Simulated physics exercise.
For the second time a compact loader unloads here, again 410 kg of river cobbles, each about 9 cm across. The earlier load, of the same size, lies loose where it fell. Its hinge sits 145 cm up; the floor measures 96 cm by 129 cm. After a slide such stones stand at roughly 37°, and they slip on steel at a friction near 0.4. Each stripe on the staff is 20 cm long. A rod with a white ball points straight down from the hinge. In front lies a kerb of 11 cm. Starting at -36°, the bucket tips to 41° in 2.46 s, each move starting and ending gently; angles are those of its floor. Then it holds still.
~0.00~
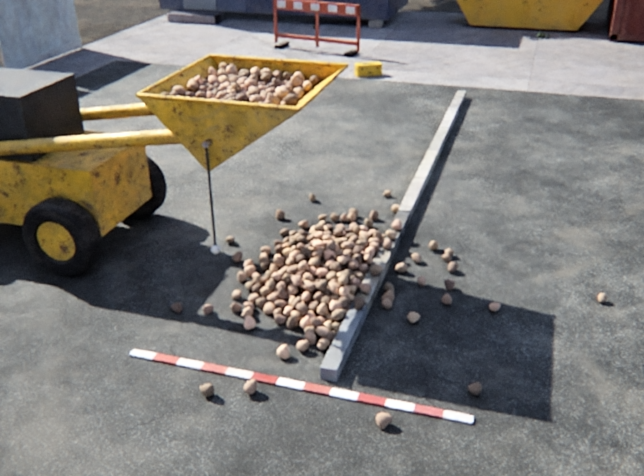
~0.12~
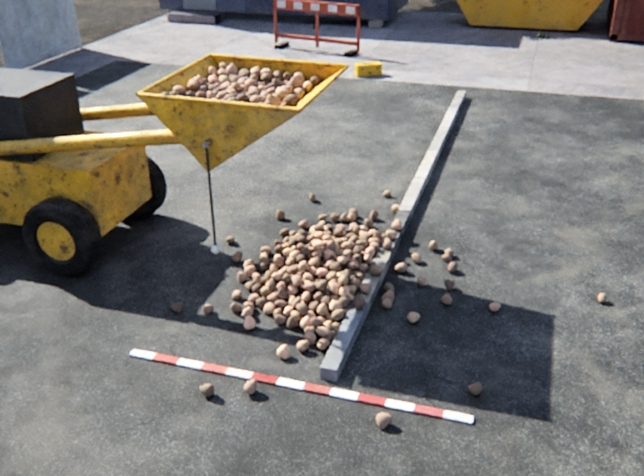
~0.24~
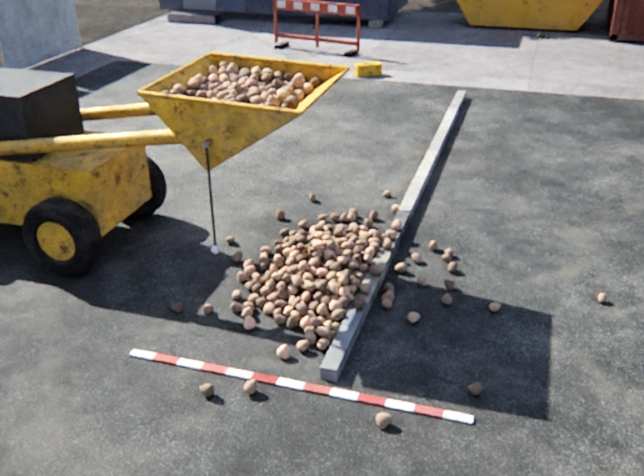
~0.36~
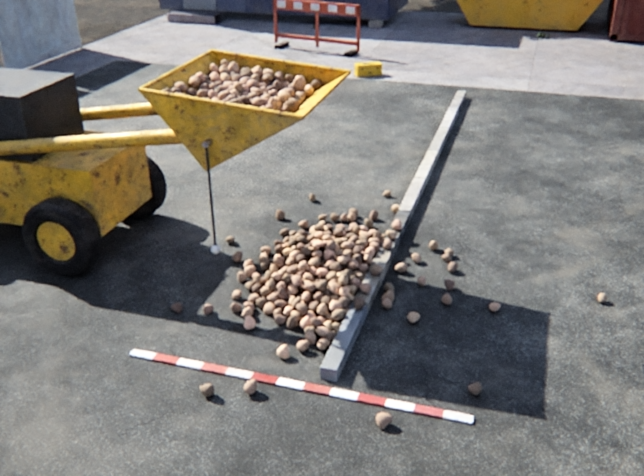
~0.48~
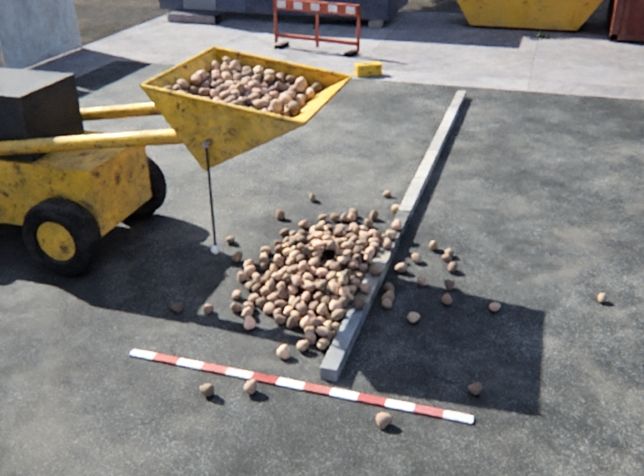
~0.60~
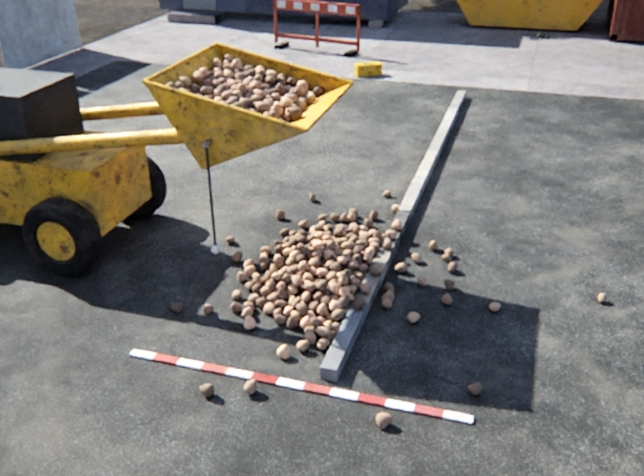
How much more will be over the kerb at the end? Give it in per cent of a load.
Some 38 per cent is added.
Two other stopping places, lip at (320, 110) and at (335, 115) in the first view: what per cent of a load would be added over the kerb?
First some 60, then 75 per cent.
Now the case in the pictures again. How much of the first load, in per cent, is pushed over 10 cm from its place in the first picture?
About 5 per cent.
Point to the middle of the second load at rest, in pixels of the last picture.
Around (364, 264).
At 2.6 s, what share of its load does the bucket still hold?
Roughly 10 per cent is still inside.
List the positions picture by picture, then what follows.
In the first frame, the bucket is at -36°, its lip at (300, 110); the top of the load is at (236, 76). The earlier load is highest near (325, 259), 22 cm above ground level, 95 % on this side of the kerb, 5 % over the kerb.
The second frame shows lip at (300, 111), floor tilted -35°, highest stones at (236, 76); the stones move at 0.0 m/s on average.
In the third frame, the bucket is at -34°, its lip at (301, 113); the top of the load is at (231, 76); the stones move at 0.1 m/s on average.
The fourth frame shows lip at (303, 118), floor tilted -32°, highest stones at (225, 73); the stones move at 0.1 m/s on average.
The fifth frame shows lip at (305, 124), floor tilted -28°, highest stones at (221, 71); the stones move at 0.1 m/s on average.
In the sixth frame, the bucket is at -24°, its lip at (307, 131); the top of the load is at (223, 68); the stones move at 0.1 m/s on average.
After 1.8 s the floor is at 29°; in per cent of one load, 95 in the bucket, 101 on this side of the kerb, 5 over the kerb; the foremost stones are at (476, 291).
After 2.6 s the floor is at 41°; in per cent of one load, 8 in the bucket, 173 on this side of the kerb, 19 over the kerb; the foremost stones are at (483, 306).
After 2.9 s the floor is at 41°; in per cent of one load, 0 in the bucket, 165 on this side of the kerb, 35 over the kerb; the foremost stones are at (505, 318).
After 5.7 s the floor is at 41°; in per cent of one load, 0 in the bucket, 158 on this side of the kerb, 42 over the kerb; the foremost stones are at (522, 306). Net gain over the kerb, 38.
